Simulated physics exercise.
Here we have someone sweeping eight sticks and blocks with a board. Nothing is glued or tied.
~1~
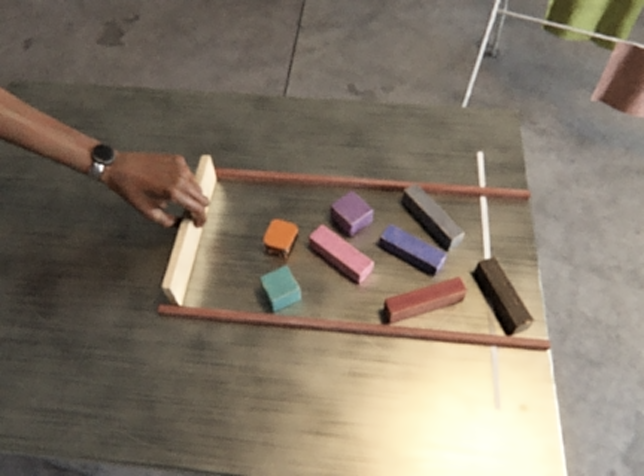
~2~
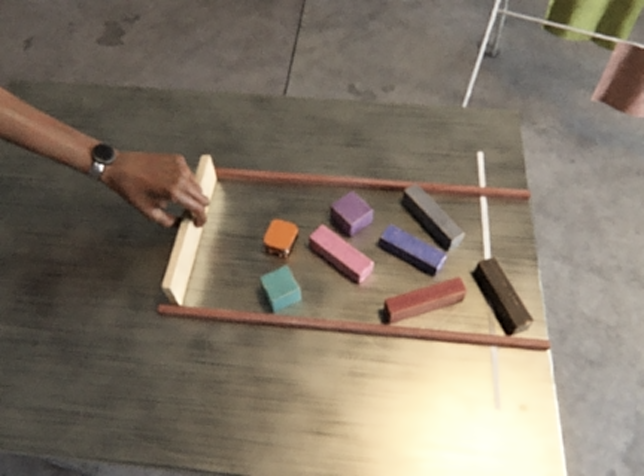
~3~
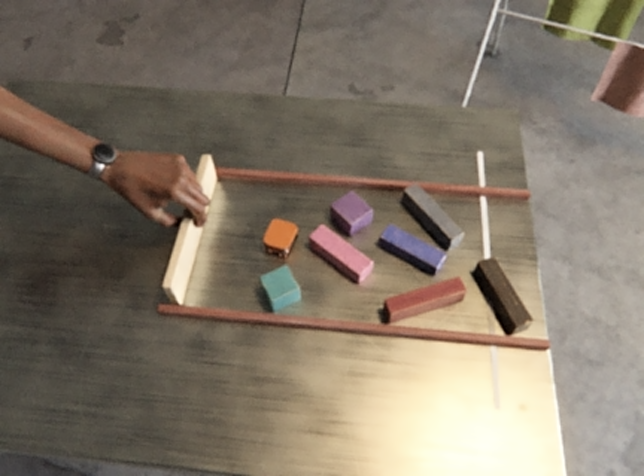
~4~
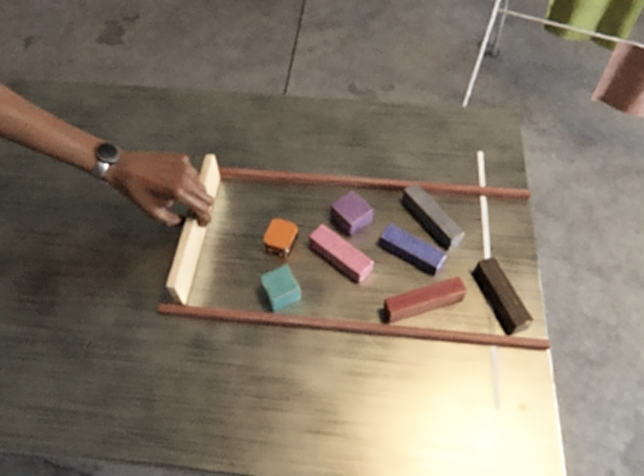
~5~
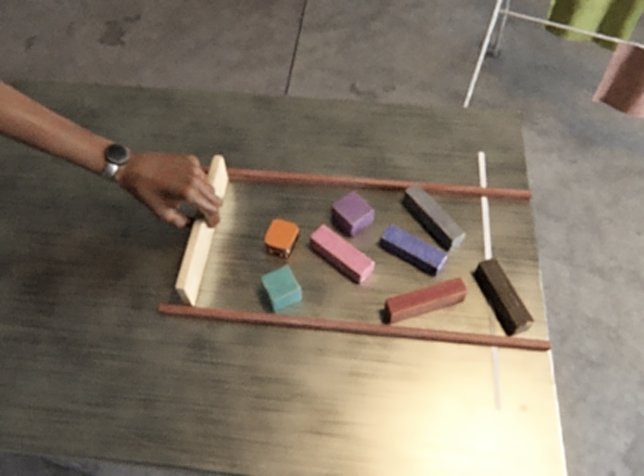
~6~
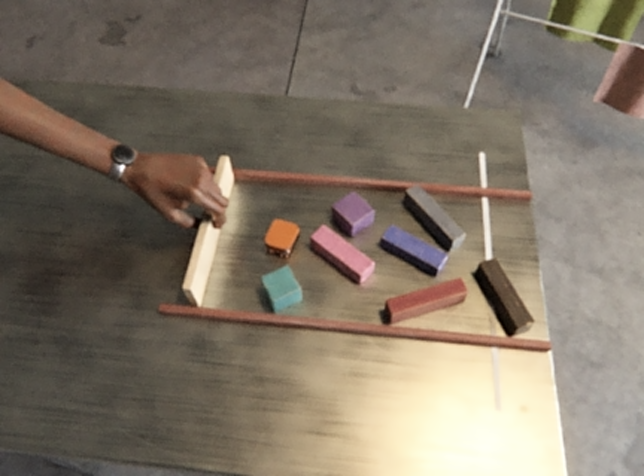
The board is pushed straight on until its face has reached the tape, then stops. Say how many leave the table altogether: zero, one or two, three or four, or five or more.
The number that fall off is three or four.
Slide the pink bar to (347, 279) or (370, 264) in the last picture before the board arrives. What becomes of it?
In that order, it stays on; remains up.
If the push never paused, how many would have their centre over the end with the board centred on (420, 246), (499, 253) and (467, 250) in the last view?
The counts: 0, 4 and 1.
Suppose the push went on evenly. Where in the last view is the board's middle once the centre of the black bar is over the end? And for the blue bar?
About (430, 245), and (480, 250) for the other.
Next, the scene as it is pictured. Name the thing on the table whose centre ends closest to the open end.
The pink bar ends nearest.
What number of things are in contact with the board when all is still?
The number is 3.
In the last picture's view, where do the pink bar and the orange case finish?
First (532, 278), then (503, 253).
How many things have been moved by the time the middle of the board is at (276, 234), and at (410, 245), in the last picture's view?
The counts are 2 and 8.
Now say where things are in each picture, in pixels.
In the first frame, black bar (503, 295); grey bar (432, 216); red bar (425, 300); board (192, 227); tape (488, 262).
In the second frame, grey bar (432, 216); purple block (352, 214).
In the third frame, red bar (425, 300); pink bar (340, 253).
In the fourth frame, black bar (502, 295); turquoise block (280, 288).
In the fifth frame, grey bar (433, 217); blue bar (413, 250).
In the sixth frame, black bar (504, 296); grey bar (433, 217); red bar (426, 301); board (211, 228); tape (489, 263).
Early on, none off yet; black bar at rest near (504, 296); grey bar at rest near (433, 217); red bar at rest near (426, 301).
A while later, none off yet; black bar at rest near (504, 296); grey bar at rest near (433, 217); red bar travelled a little near (438, 302).
Further along, none off yet; black bar leaning well over near (560, 294); grey bar travelled about its own width near (500, 220); red bar travelled about its own width near (513, 306).
Finally, the number that fall off is three or four; lost, blue bar, red bar, grey bar and black bar.
